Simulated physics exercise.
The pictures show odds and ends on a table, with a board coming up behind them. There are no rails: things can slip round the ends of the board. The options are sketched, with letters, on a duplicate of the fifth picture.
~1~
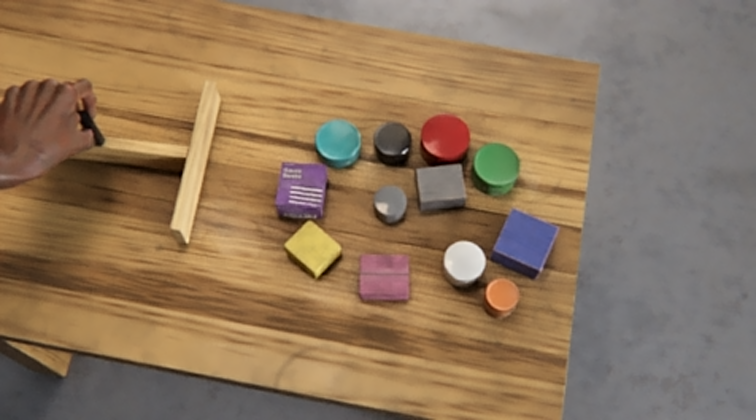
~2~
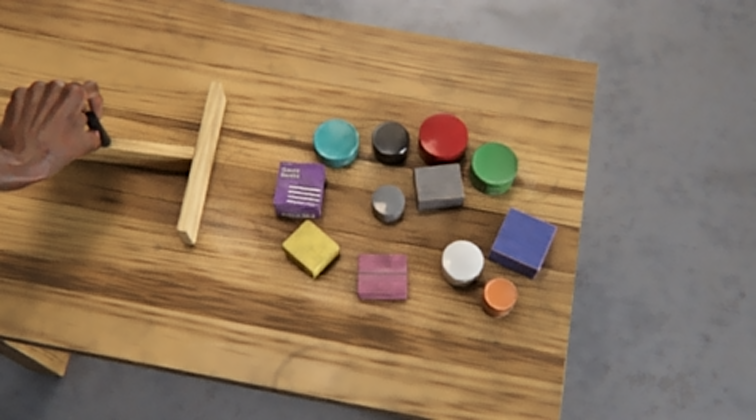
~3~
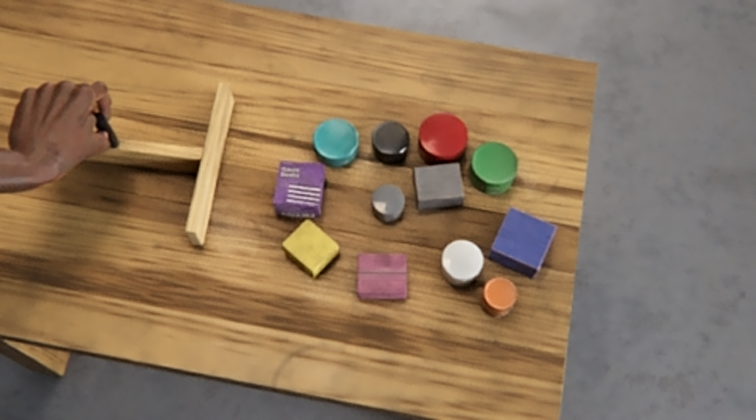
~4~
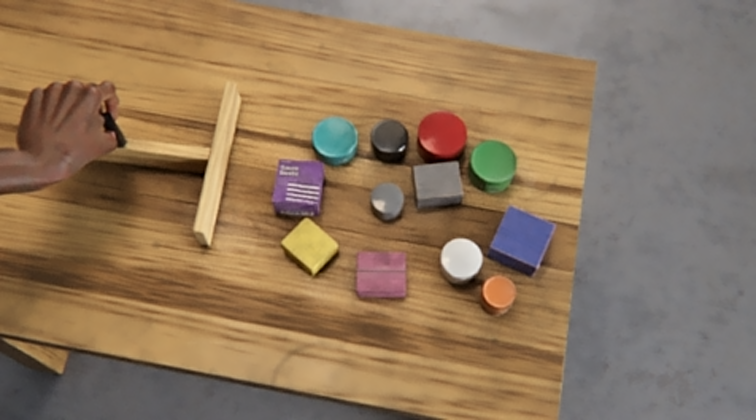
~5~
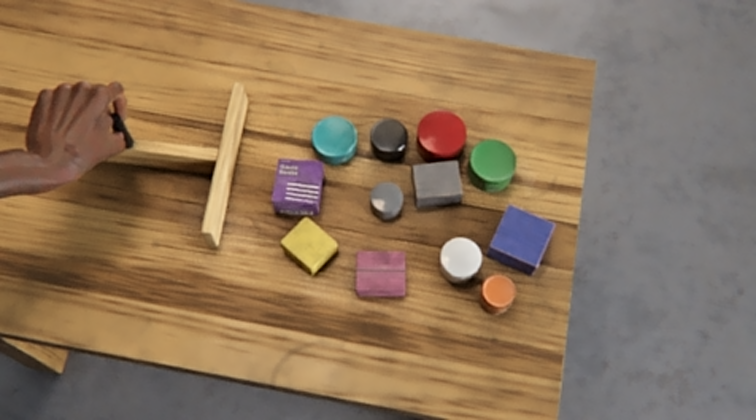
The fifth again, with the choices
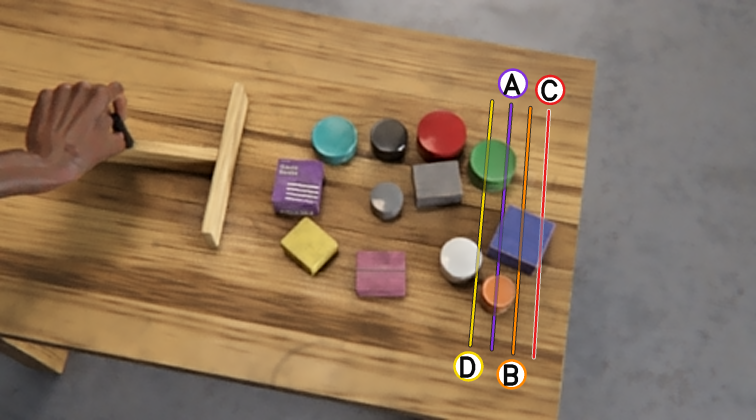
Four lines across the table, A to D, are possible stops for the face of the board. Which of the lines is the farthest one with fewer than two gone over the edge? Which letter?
No second one falls up to A.
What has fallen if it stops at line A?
The blue block.
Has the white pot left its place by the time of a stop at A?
Yes.
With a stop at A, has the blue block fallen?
Yes.
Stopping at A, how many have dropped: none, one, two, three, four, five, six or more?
By then, one.
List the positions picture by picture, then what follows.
In the first picture, black jar (393, 144); green tub (495, 169); purple box (302, 191).
In the second picture, board (199, 154); orange tub (498, 298).
In the third picture, board (207, 155); grey pot (387, 204).
In the fourth picture, board (215, 154); turquoise jar (335, 142).
In the fifth picture, board (223, 155); red pot (441, 139); white pot (460, 261); blue block (520, 240).
On the copy, A at (502, 220); B at (522, 224); C at (542, 227); D at (482, 217).
On A. First, board (322, 173); pink box (386, 275); black jar (399, 141).
Then, board (422, 190); blue block (528, 238); green tub (525, 156).
Finally, board (502, 205); blue block over the edge; white pot (564, 278); one fallen.
By contrast, B drops five; C drops five; D is within the limit but short.
